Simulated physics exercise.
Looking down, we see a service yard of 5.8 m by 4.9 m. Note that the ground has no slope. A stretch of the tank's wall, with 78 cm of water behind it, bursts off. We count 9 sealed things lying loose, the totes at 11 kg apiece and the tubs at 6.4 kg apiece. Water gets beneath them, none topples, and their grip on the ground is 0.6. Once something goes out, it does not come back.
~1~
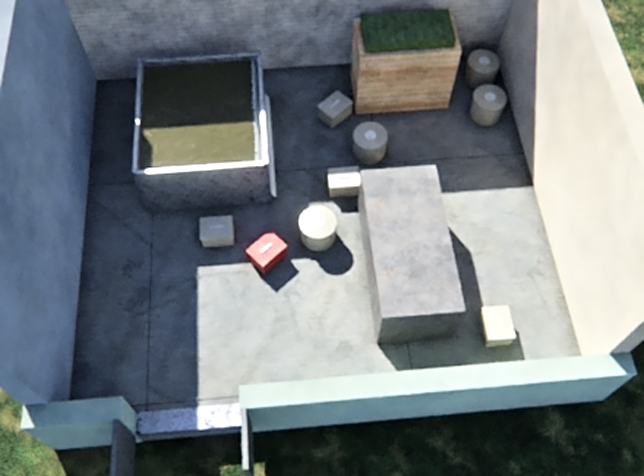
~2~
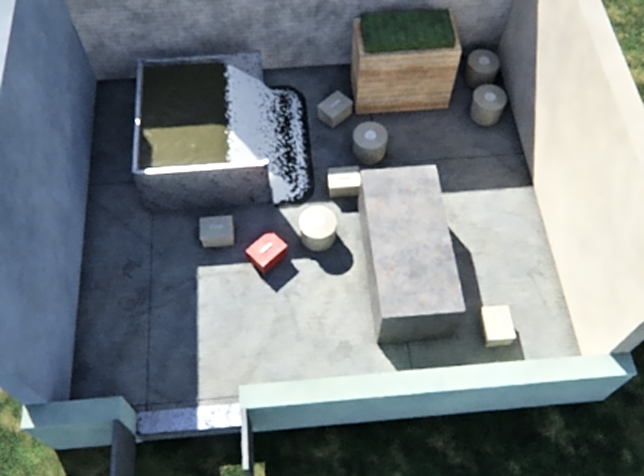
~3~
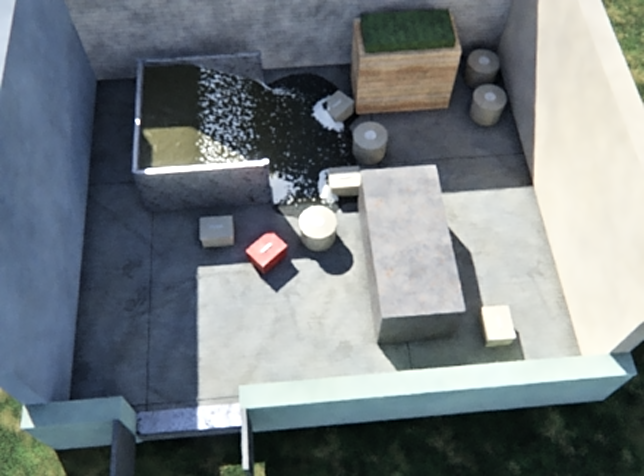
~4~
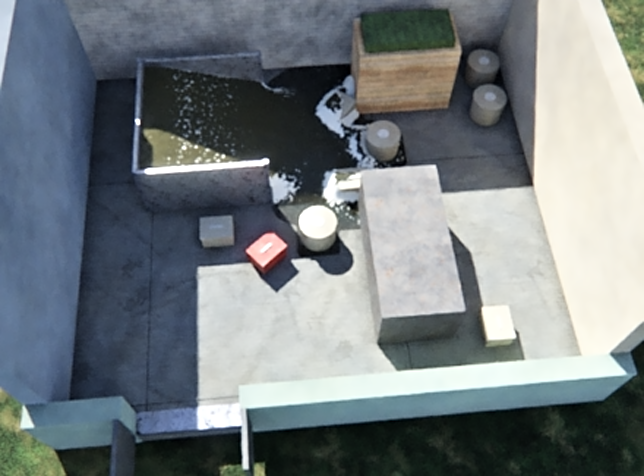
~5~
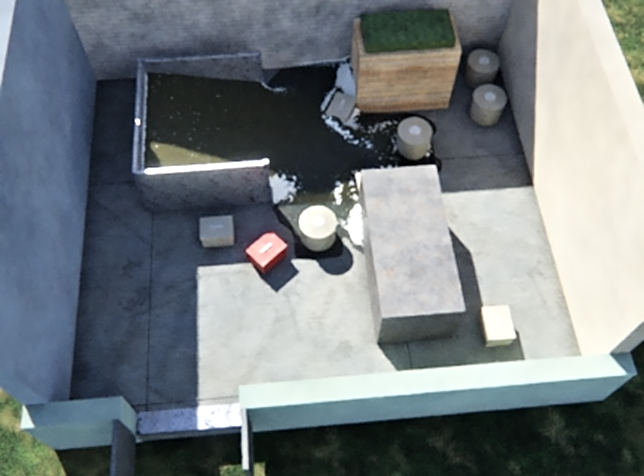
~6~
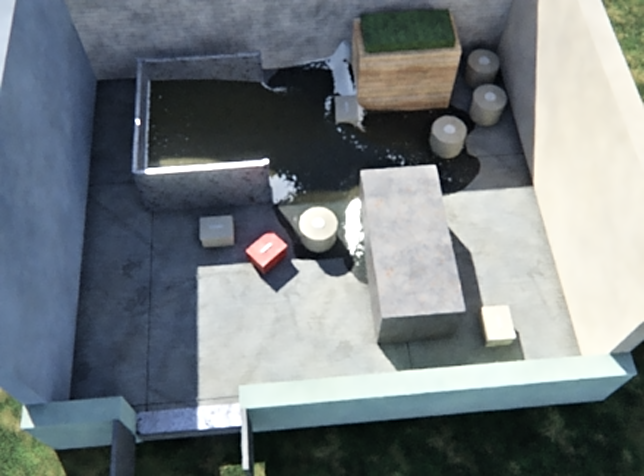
We see a walled yard where the right side of a raised water tank gives way and dark, foaming water spreads rightward across the ground, shifting two pale boxes and pushing a round tub right, while the red box stays put.
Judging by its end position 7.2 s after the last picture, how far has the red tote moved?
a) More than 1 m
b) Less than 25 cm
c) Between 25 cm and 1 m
Option b: Less than 25 cm.
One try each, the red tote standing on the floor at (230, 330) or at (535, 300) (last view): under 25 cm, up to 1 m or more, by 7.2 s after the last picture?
Well, the first time it drifts a modest way, and the second time it covers a big distance.
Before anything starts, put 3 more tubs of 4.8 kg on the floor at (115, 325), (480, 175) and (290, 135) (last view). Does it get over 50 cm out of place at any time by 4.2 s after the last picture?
First within, then beyond, then beyond.
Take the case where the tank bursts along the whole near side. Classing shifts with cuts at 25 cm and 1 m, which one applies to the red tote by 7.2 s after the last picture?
I'd expect the red tote to have ended up far off.
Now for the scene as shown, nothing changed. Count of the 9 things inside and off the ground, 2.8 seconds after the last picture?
I'd say 6 of them.
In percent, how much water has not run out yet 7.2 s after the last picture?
96 %.
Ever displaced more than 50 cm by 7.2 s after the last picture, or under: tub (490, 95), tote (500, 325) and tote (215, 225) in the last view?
Results in listed order: Exceeds / exceeds / falls short.
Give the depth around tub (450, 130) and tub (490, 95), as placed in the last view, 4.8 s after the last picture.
About 10 and 10 cm.
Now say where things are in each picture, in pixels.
The first picture shows the red tote at (266, 248) rests on the ground; 2.5 m2 under water; 0 of 9 have shifted.
The second picture shows the red tote at (266, 248) rests on the ground; 3.6 m2 under water; 0 of 9 have shifted.
The third picture shows the red tote at (266, 248), on the bottom; water covers 4.8 m2; 0 of 9 have shifted.
The fourth picture shows the red tote at (266, 248) rests on the ground; water covers 6.0 m2; 3 of 9 have shifted.
The fifth picture shows the red tote at (266, 248) rests on the ground; 7.1 m2 under water; 3 of 9 have shifted.
The sixth picture shows the red tote at (266, 248) rests on the ground; water covers 8.3 m2; 3 of 9 have shifted.
Then, 0.9 s after the last picture the red tote is near (266, 248), 0.0 m from its start, aground; 0 of 9 are out; 4 afloat.
Then, 2.8 s after the last picture the red tote is near (266, 248), 0.0 m from its start, aground; 0 of 9 are out; 6 afloat.
Then, 4.8 s after the last picture the red tote is near (266, 248), 0.0 m from its start, aground; 0 of 9 are out; 5 afloat.
Then, 7.2 s after the last picture the red tote is near (266, 248), 0.0 m from its start, aground; 1 of 9 are out; 6 afloat.
